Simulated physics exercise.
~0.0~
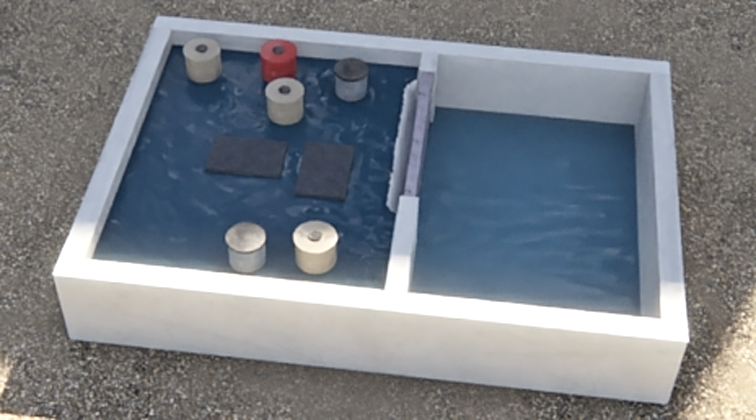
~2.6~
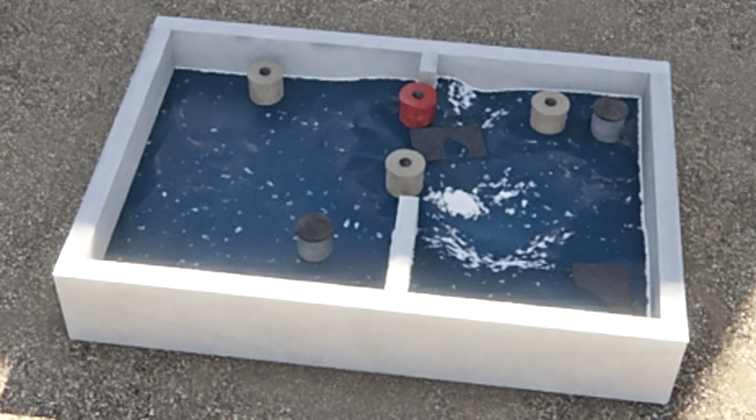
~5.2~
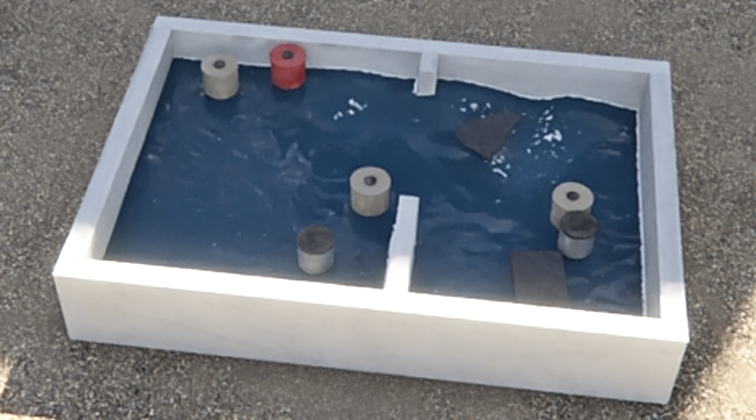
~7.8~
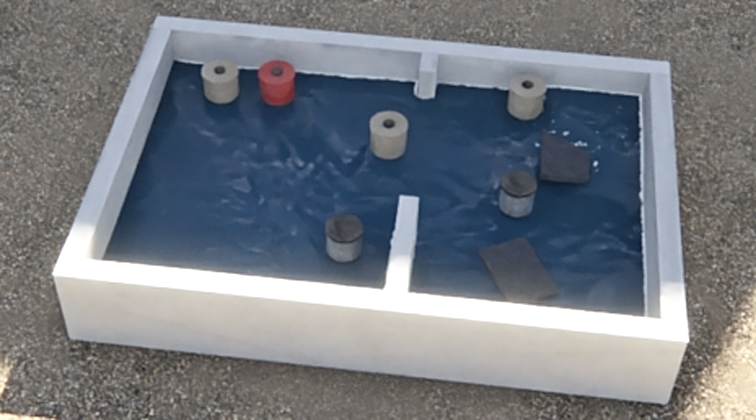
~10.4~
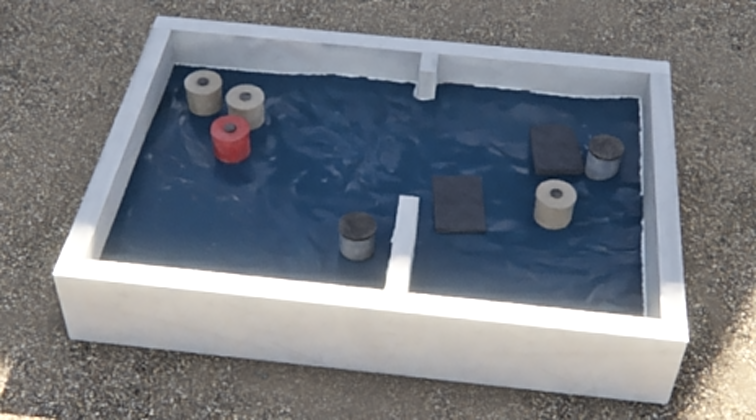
White basin losing its dividing gate, water surging right and foaming, floating tubs and dark panels drifting, the red tub ending left.
